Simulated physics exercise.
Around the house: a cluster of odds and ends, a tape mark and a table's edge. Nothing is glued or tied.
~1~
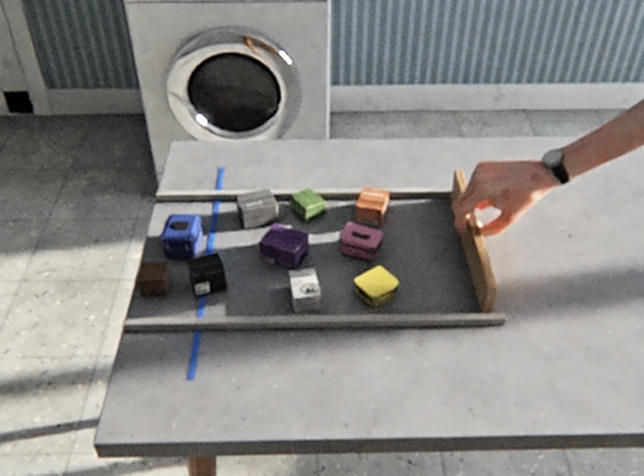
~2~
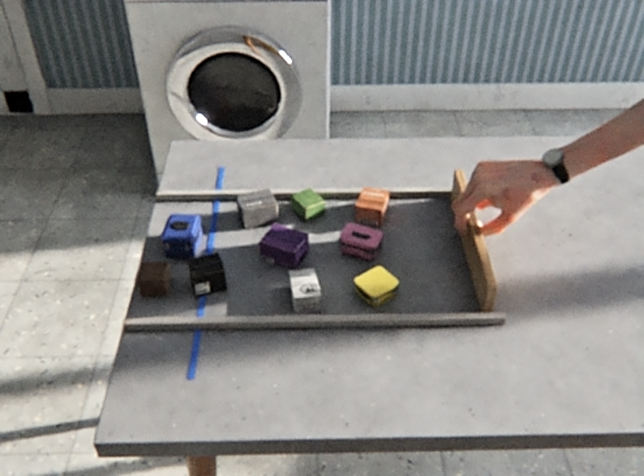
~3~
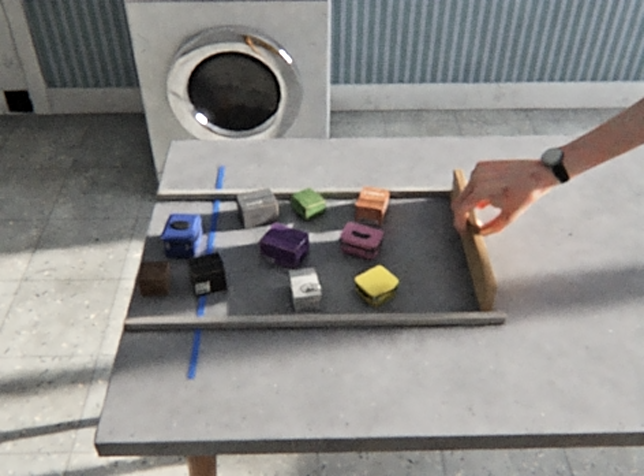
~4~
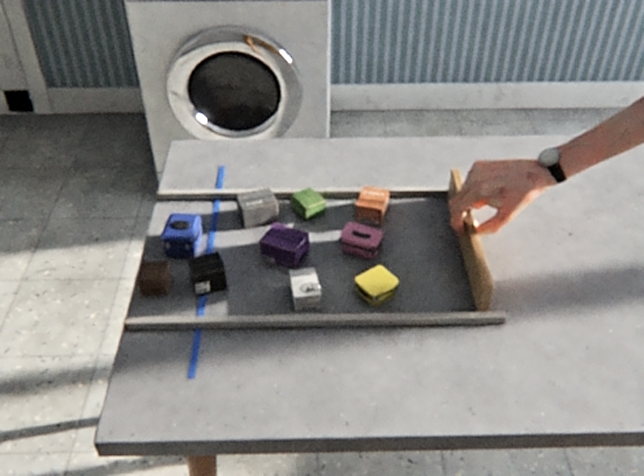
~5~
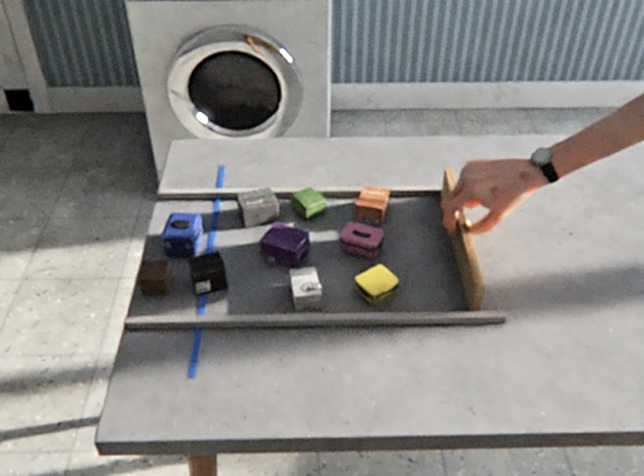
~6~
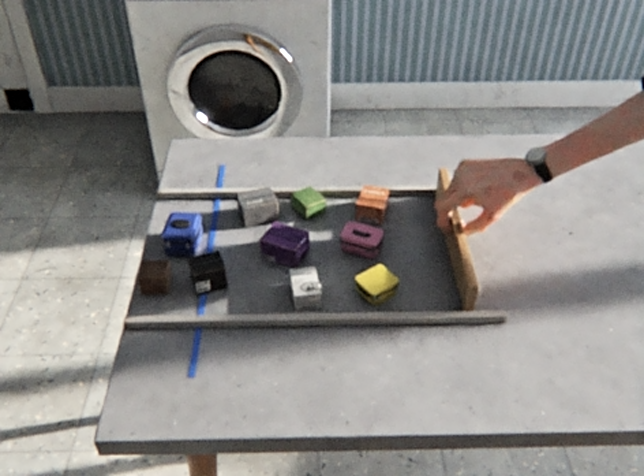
On a grey table, a hand moves a board slightly left toward scattered small boxes.
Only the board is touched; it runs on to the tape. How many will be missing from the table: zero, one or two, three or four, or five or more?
As it turns out, the number that fall off is three or four.
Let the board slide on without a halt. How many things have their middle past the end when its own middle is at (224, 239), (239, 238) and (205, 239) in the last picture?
It would be 2, 1 and 4.
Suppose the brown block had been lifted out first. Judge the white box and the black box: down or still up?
The white box remains up; the black box is lost.
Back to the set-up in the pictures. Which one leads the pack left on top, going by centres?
The grey box ends nearest.
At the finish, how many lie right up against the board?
That makes 3.
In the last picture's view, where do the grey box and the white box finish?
The grey box at (147, 214), the white box at (156, 285).
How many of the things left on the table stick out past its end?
The number is 2.
Soon after, none off yet; brown block at rest near (156, 277); blue case at rest near (183, 234); black box at rest near (208, 273).
Then, none off yet; brown block at rest near (156, 277); blue case at rest near (183, 234); black box moving near (205, 275).
By the end, the number that fall off is three or four; fallen, black box, blue case and brown block.
